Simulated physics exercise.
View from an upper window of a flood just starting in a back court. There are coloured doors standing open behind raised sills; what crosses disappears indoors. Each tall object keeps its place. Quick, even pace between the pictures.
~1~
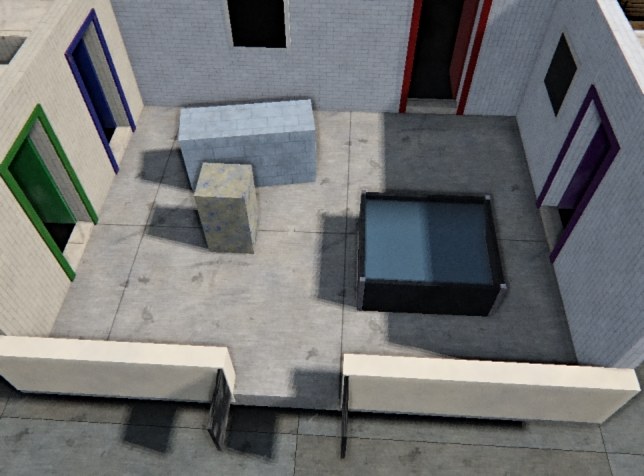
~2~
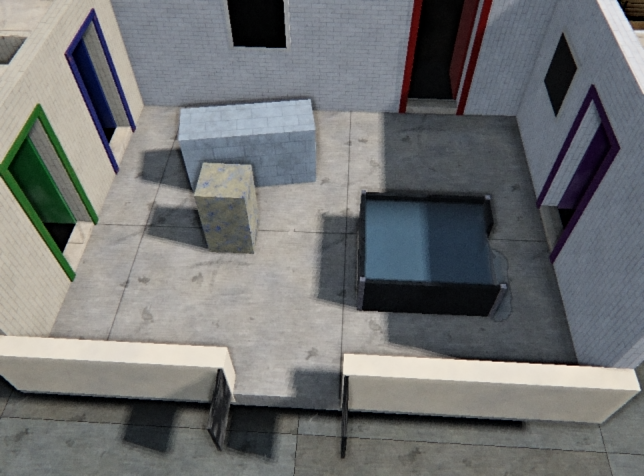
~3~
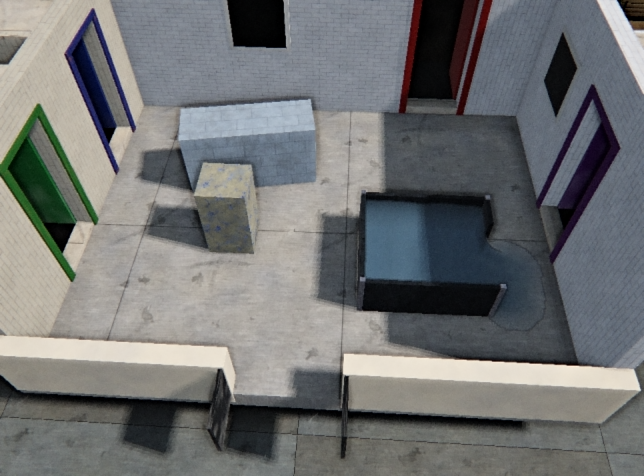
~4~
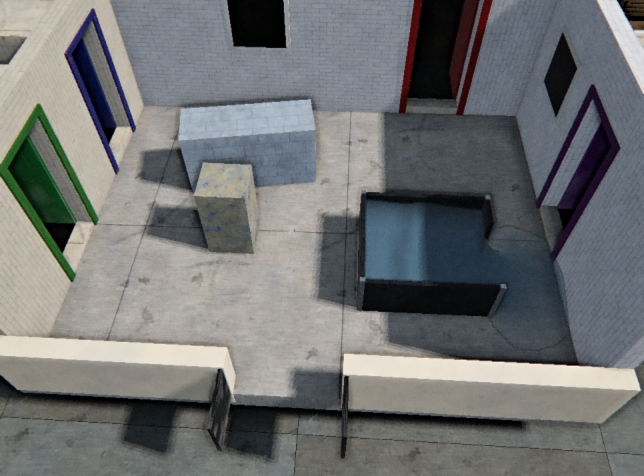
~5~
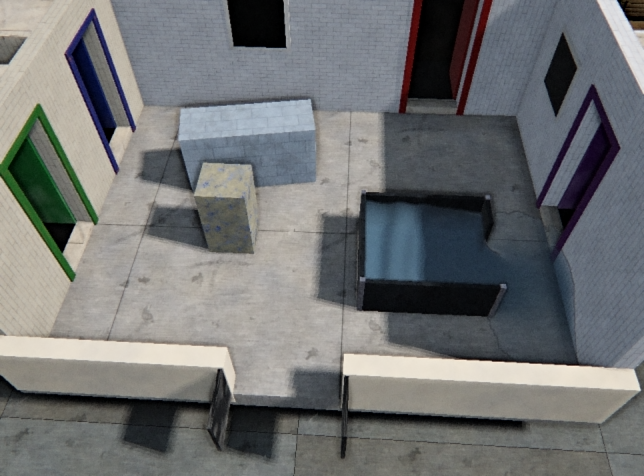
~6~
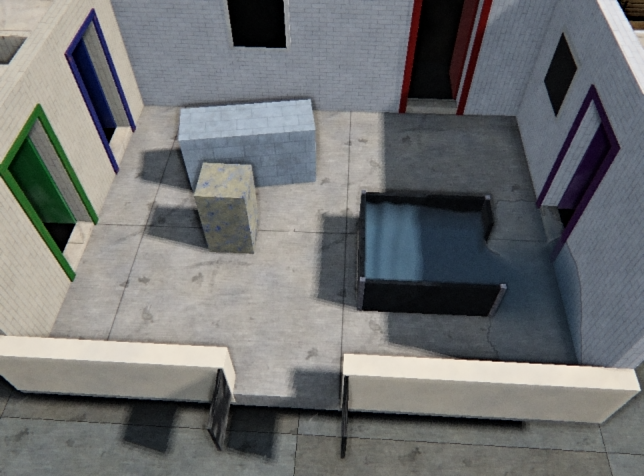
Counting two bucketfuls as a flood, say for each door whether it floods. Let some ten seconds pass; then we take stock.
The blue door gets two buckets or less inside; the red door gets two buckets or less inside; the green door gets two buckets or less inside; the purple door gets more than two buckets inside.
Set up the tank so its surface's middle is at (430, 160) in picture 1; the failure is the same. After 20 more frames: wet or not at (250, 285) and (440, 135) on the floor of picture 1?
The first spot is left dry and the second is inundated.
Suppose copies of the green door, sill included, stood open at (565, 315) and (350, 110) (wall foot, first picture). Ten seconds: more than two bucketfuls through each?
Goes past it, then falls short.
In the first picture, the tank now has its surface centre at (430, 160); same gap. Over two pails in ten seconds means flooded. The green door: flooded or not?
Green falls short.
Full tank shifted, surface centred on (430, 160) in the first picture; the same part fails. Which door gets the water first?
The purple door, that's the one.
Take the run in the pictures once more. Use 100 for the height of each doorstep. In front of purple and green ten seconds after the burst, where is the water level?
Readings, in sequence: 30 percent and 70 percent.
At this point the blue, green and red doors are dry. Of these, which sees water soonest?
I choose the door marked red.
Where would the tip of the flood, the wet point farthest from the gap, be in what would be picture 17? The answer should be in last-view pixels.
Somewhere about (515, 118).
A moment on, water covers 10 % of the floor; the blue door not reached, the red door not reached, the green door not reached, the purple door under two buckets in.
Next, water covers 30 % of the floor; the blue door not reached, the red door not reached, the green door not reached, the purple door over two buckets in.
Then, water covers 50 % of the floor; the blue door not reached, the red door wet at the sill, nothing in, the green door not reached, the purple door over two buckets in.
Later, water covers 80 % of the floor; the blue door wet at the sill, nothing in, the red door wet at the sill, nothing in, the green door under two buckets in, the purple door over two buckets in.
In the end, water covers 95 % of the floor; the blue door wet at the sill, nothing in, the red door wet at the sill, nothing in, the green door under two buckets in, the purple door over two buckets in.
